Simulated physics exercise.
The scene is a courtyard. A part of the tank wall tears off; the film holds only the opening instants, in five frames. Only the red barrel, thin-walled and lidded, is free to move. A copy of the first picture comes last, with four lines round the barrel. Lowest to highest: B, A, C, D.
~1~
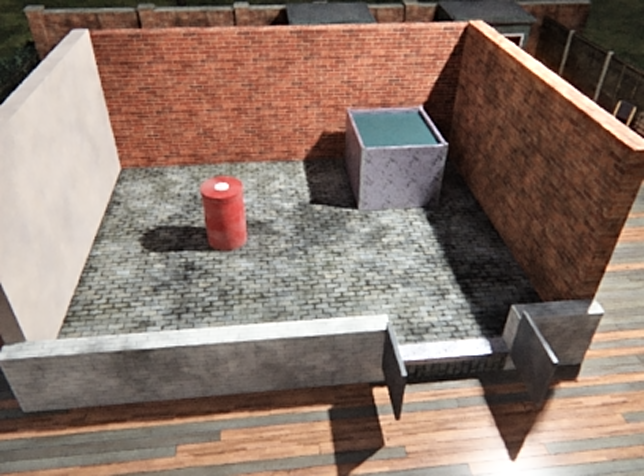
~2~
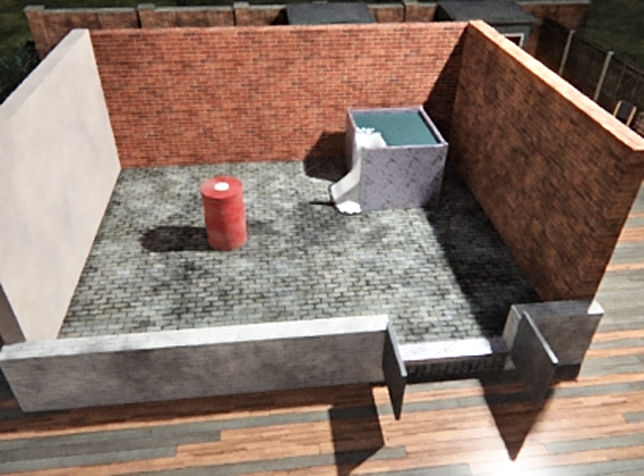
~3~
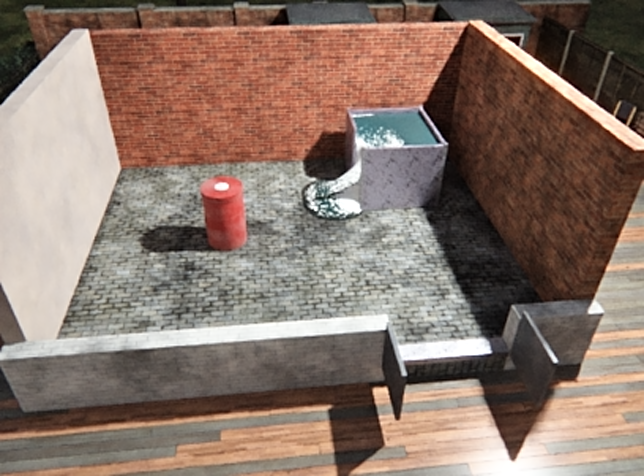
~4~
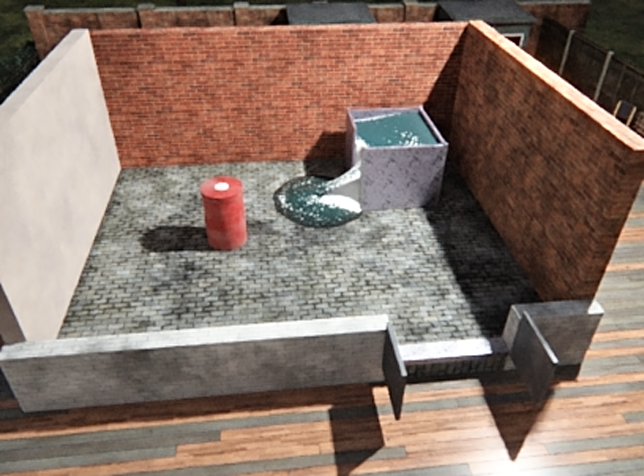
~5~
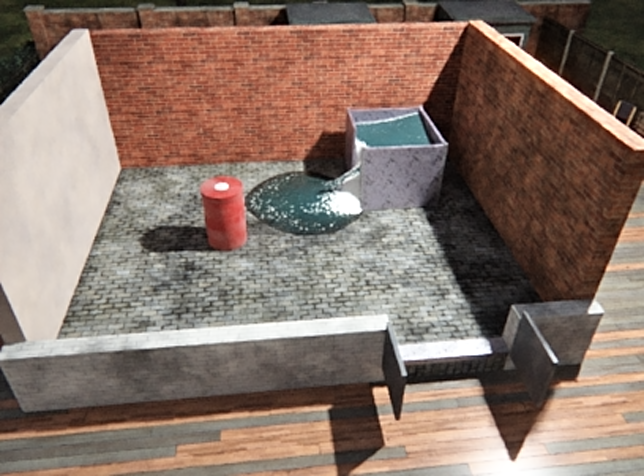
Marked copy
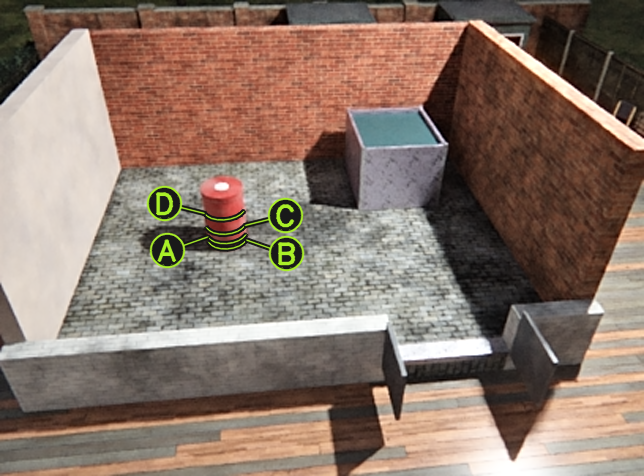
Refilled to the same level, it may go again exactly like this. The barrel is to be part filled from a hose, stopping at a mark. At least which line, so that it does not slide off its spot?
Choose D.
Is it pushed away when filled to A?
Yes, it does.
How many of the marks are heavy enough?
One of them.
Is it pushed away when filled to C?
Yes, it does.
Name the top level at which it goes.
Here it is level C.
In lime, A at (226, 243); B at (227, 248); C at (225, 234); D at (223, 219); from the bottom up B, A, C, D.
With A, it is pushed about 4 times its own width away.
With B, it is pushed about 5 times its own width away.
With C, it is pushed about its own width away.
With D, it does not move.
